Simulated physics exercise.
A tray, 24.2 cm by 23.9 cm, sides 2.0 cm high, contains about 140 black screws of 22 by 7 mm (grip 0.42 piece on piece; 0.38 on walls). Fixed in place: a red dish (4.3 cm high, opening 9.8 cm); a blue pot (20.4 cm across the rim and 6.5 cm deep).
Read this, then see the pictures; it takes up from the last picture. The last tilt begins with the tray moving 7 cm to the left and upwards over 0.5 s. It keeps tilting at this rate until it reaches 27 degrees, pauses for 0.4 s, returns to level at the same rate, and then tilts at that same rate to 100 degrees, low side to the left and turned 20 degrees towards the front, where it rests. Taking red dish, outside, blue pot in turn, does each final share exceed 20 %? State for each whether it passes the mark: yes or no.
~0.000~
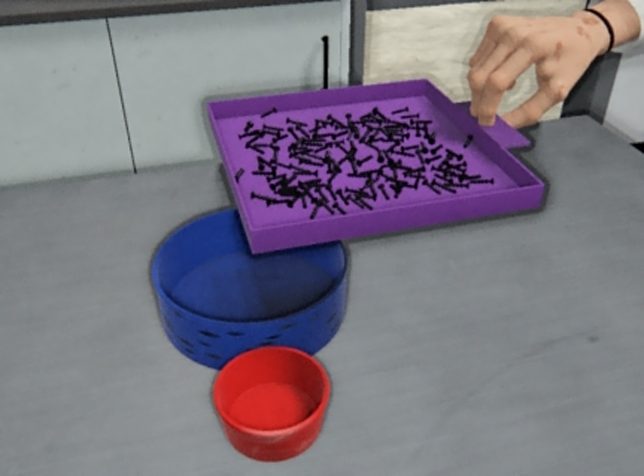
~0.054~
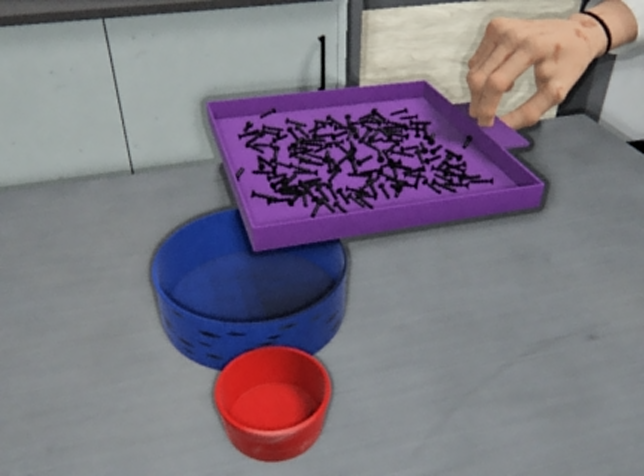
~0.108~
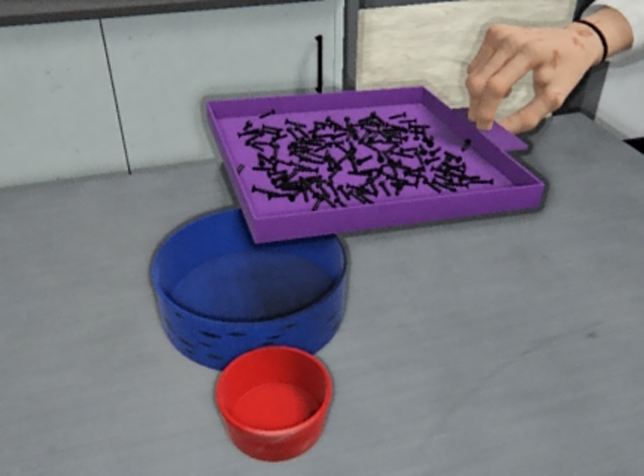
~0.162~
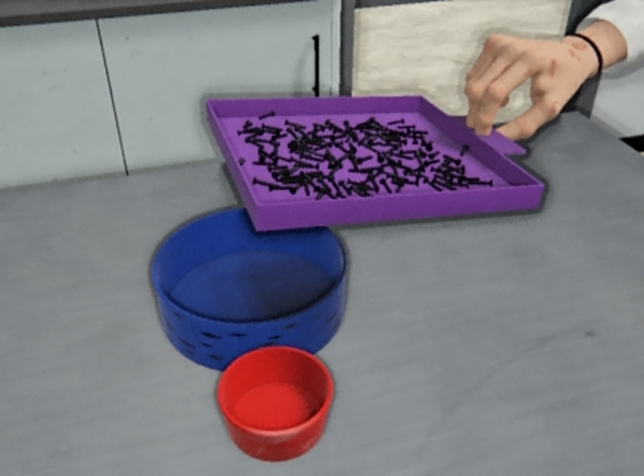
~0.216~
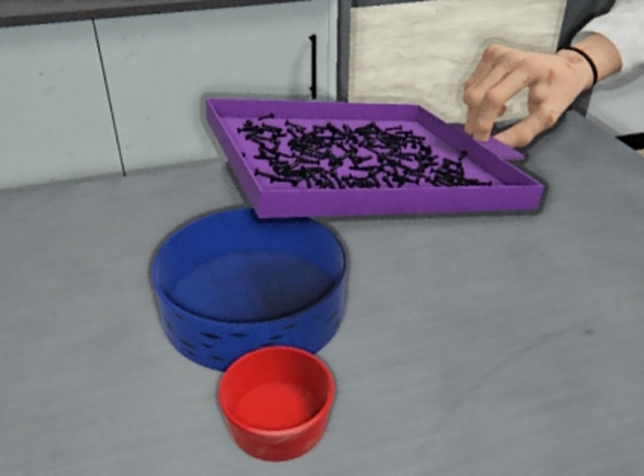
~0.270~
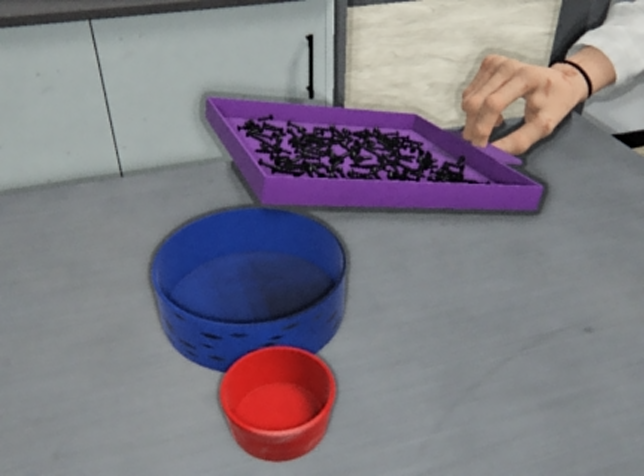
Result: Red dish no; outside everything yes; blue pot yes.
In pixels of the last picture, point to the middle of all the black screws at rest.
Centre, last frame: Approx. (275, 345) px.
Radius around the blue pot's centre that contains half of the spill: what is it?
Distance from centre: Approx. 14 cm.
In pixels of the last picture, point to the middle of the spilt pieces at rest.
(312, 373).
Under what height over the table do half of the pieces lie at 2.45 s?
Roughly 12 cm.
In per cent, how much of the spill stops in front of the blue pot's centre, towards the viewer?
Share of spill: Approx. 100 %.
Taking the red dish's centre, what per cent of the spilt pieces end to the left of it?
Some 30 per cent.
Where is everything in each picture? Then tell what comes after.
In the first frame, tray at (405, 209); tilt 0 degrees; leading edge at (226, 156); middle of the load at (345, 159); red dish at (272, 387); blue pot at (251, 259).
In the second frame, tray at (407, 207); tilt 1 degrees; leading edge at (226, 155); middle of the load at (345, 159).
In the third frame, tray at (408, 203); tilt 3 degrees; leading edge at (227, 150); middle of the load at (345, 158).
In the fourth frame, tray at (411, 197); tilt 7 degrees; low side back right; leading edge at (228, 144); middle of the load at (345, 157).
In the fifth frame, tray at (413, 191); tilt 11 degrees; low side back right; leading edge at (230, 137); middle of the load at (345, 156).
In the sixth frame, tray at (416, 185); tilt 15 degrees; low side back right; leading edge at (232, 130); middle of the load at (345, 155); red dish at (278, 387); blue pot at (250, 260). It turns about 70 degrees a second.
After 1.11 s, tilt 16 degrees; tray 100 %; middle of all pieces on or above the table near (401, 145).
After 1.81 s, tilt 25 degrees; tray 100 %; middle of all pieces on or above the table near (340, 71).
Then, at 2.45 s, tilt 71 degrees; tray 70 %, blue pot 10 %, outside 10 %, red dish 5 %; middle of all pieces on or above the table near (237, 271).
Then, at 3.06 s, tilt 100 degrees; tray 25 %, blue pot 45 %, outside 20 %, red dish 5 %, in the air 5 %; middle of all pieces on or above the table near (267, 311).
By 3.9 s all is still; tray 0 %, blue pot 60 %, outside 30 %, red dish 5 %.
